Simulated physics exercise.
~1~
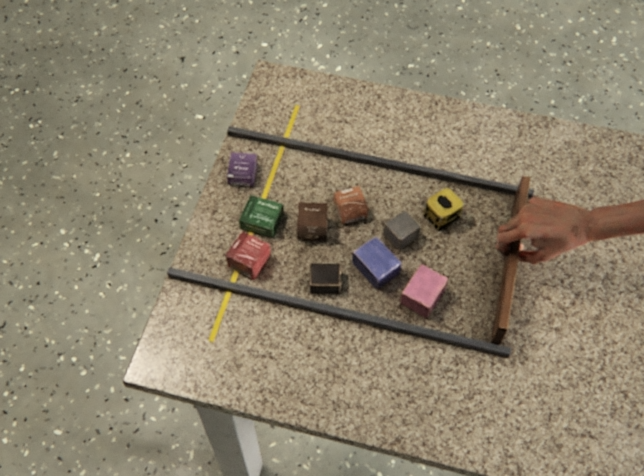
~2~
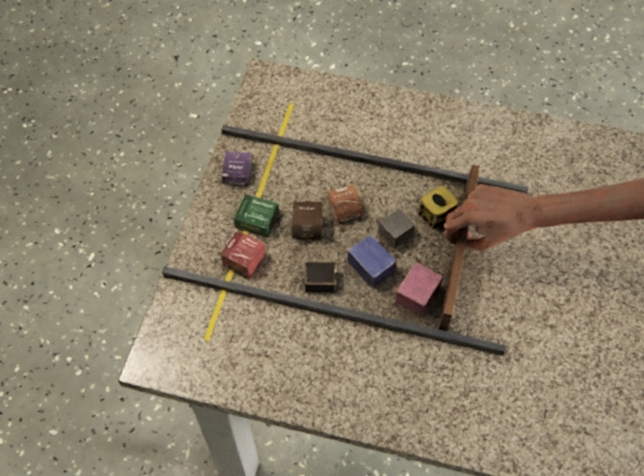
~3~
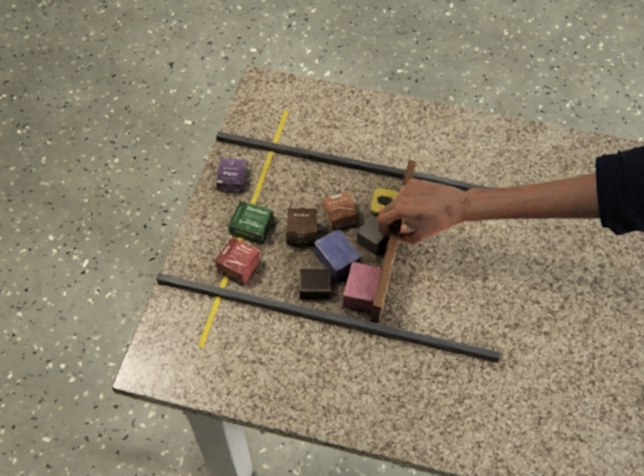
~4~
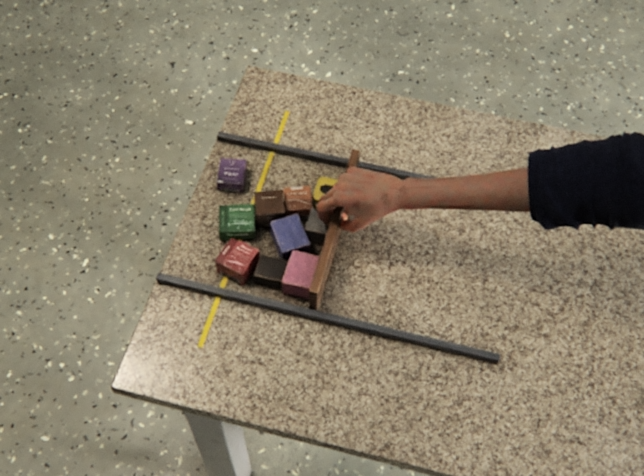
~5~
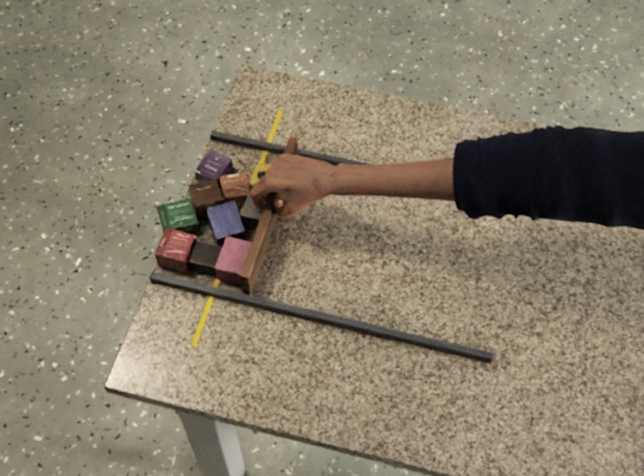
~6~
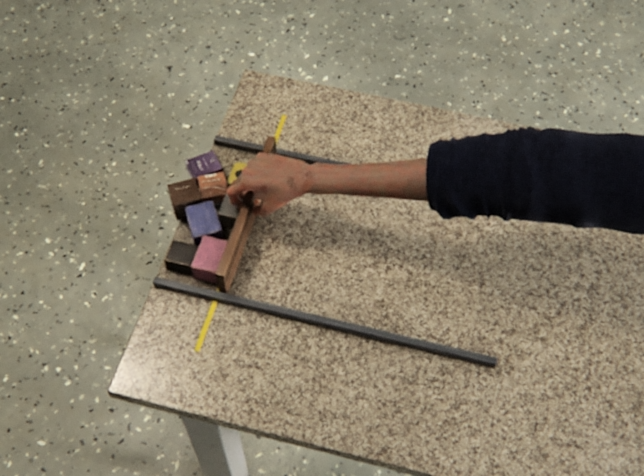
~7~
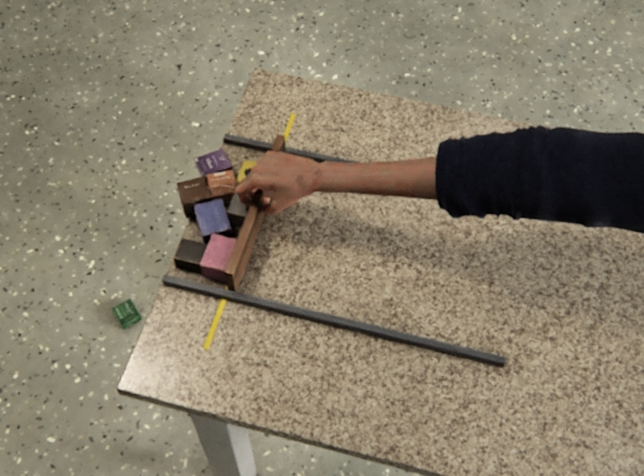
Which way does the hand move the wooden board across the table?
The hand moves the board to the left, toward the yellow tape and the table's edge.
